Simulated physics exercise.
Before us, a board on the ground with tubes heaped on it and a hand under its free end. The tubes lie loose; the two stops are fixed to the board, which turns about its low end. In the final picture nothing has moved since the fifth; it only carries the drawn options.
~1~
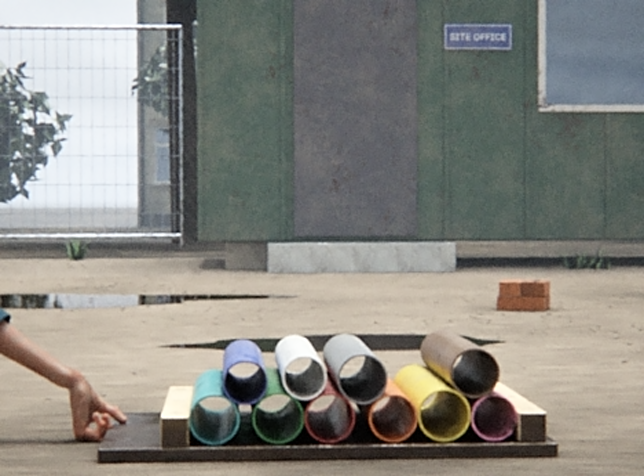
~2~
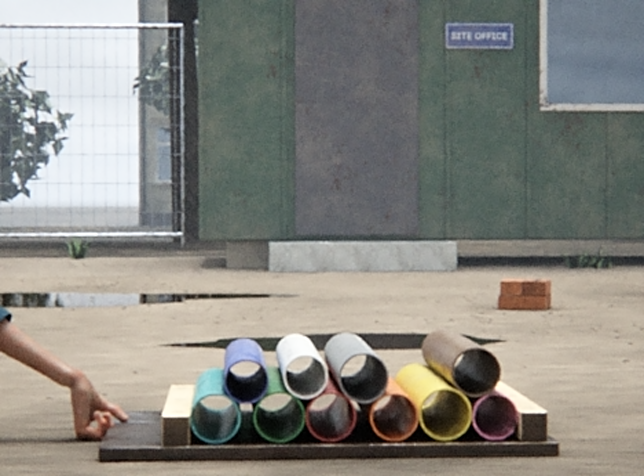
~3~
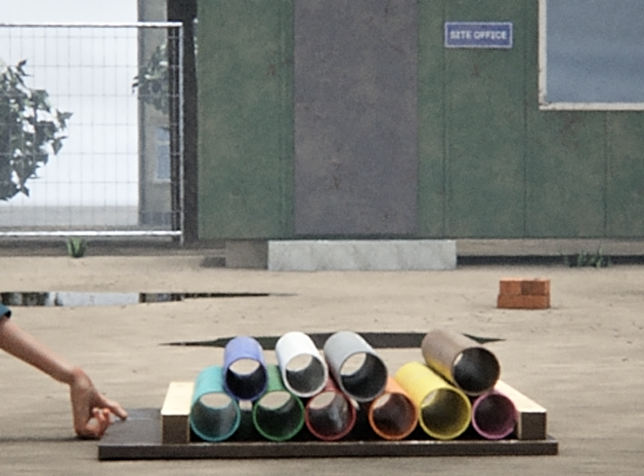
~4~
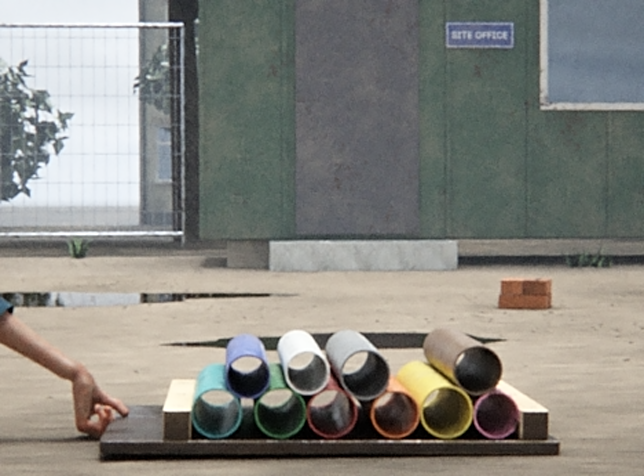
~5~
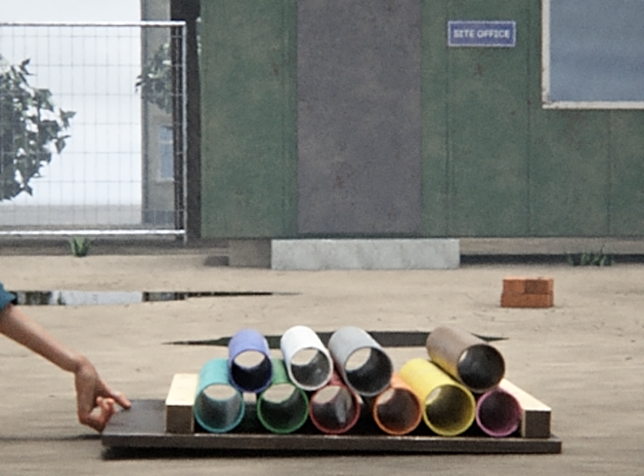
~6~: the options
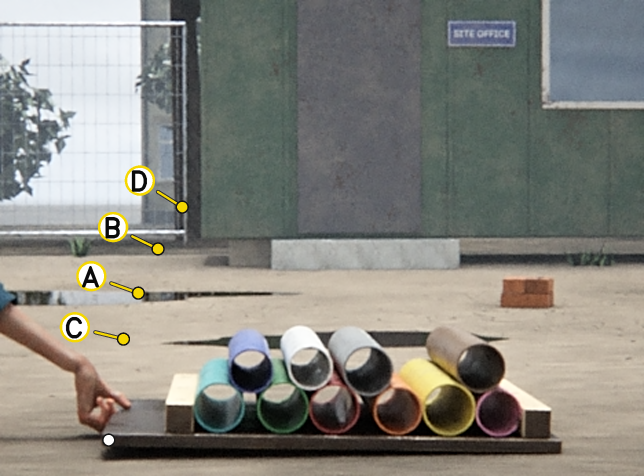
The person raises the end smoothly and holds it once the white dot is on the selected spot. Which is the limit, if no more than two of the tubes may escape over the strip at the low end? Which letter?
Raise it to B.
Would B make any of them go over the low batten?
Yes, at B.
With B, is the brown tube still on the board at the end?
No, with B.
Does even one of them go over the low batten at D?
Yes.
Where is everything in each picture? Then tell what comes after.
The first frame shows orange tube (394, 418); yellow tube (444, 415); pink tube (494, 417).
The second frame shows pink tube (495, 416); white tube (306, 377).
The third frame shows board (322, 416); turquoise tube (215, 416); green tube (279, 415); yellow tube (445, 412).
The fourth frame shows board (324, 414); turquoise tube (217, 413); green tube (280, 412).
The fifth frame shows board (326, 410); turquoise tube (219, 407); green tube (283, 407).
On the copy, A at (139, 293); B at (158, 249); C at (123, 339); D at (182, 207); the white dot at (109, 440).
On B. First, board at 16°.
Then, board at 26°.
Finally, board at 26°, one over the low batten (brown).
By contrast, A none over the low batten; C none over the low batten; D four over the low batten (white, blue, brown, grey).
